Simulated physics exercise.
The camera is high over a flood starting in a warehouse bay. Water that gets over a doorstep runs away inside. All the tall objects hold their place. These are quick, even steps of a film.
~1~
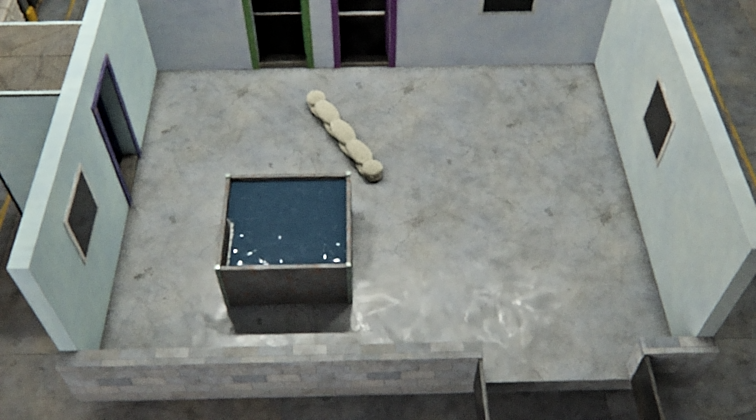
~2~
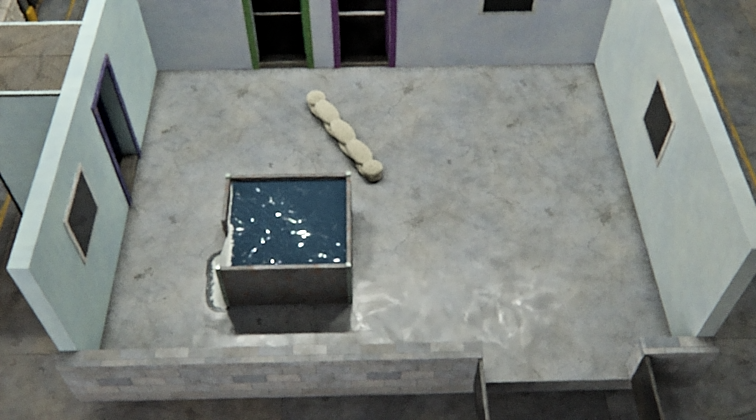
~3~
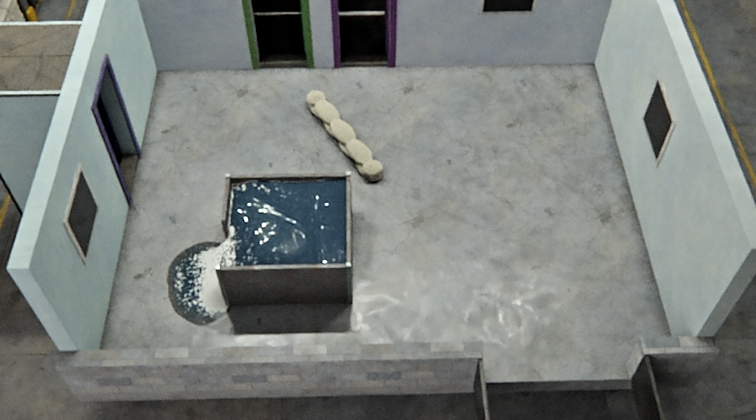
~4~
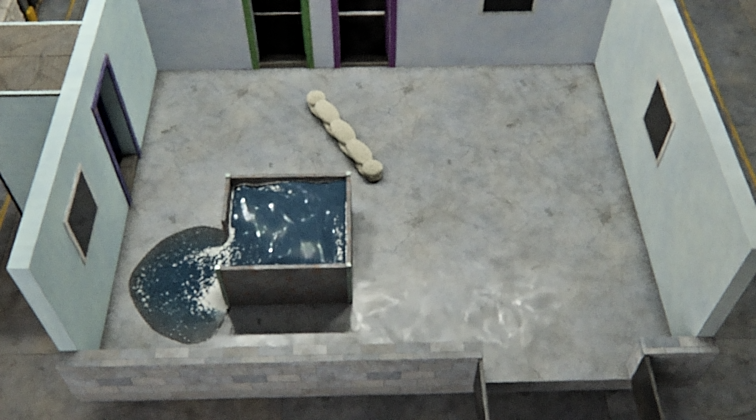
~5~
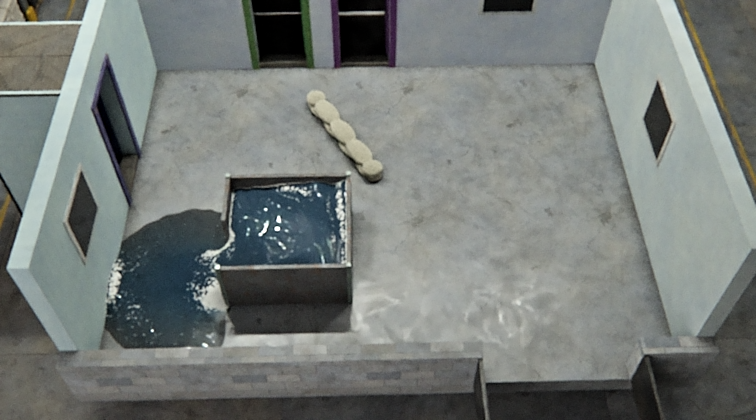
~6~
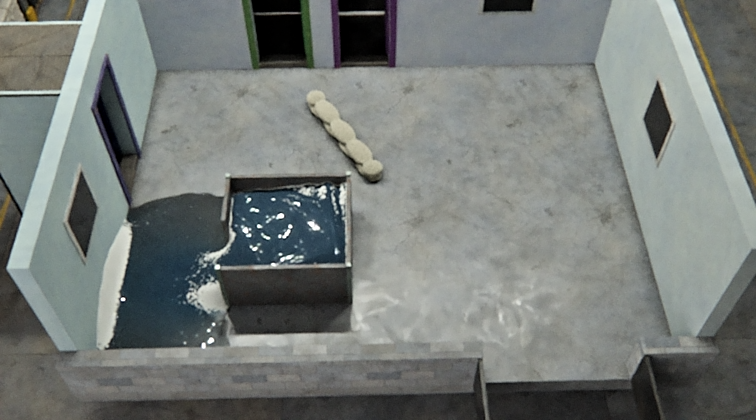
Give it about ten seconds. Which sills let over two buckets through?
One by one: The purple door stays under that; the green door stays under that; the blue door stays under that.
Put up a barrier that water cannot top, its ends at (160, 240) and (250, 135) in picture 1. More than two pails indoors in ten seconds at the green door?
My reading: The green door is under.
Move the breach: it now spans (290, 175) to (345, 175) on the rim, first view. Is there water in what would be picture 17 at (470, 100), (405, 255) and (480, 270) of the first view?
As listed: Awash, dry, not flooded.
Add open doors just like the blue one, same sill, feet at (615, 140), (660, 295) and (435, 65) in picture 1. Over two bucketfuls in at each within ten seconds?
In turn: Lets less in, keeps below it, takes less.
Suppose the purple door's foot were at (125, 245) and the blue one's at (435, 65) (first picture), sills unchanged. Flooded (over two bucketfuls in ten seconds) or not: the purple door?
My reading: Purple door is over.
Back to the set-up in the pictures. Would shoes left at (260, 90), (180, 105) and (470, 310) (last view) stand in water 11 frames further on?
In turn: Dry, wet, no water.
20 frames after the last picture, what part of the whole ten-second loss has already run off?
About 0 per cent.
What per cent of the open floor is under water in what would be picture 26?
I make it 40 per cent.
A moment on, water covers 10 % of the floor; the purple door not reached, the green door not reached, the blue door wet at the sill, nothing in.
Next, water covers 20 % of the floor; the purple door not reached, the green door not reached, the blue door wet at the sill, nothing in.
Then, water covers 40 % of the floor; the purple door not reached, the green door wet at the sill, nothing in, the blue door wet at the sill, nothing in.
Later, water covers 70 % of the floor; the purple door wet at the sill, nothing in, the green door wet at the sill, nothing in, the blue door wet at the sill, nothing in.
In the end, water covers 95 % of the floor; the purple door wet at the sill, nothing in, the green door wet at the sill, nothing in, the blue door wet at the sill, nothing in.
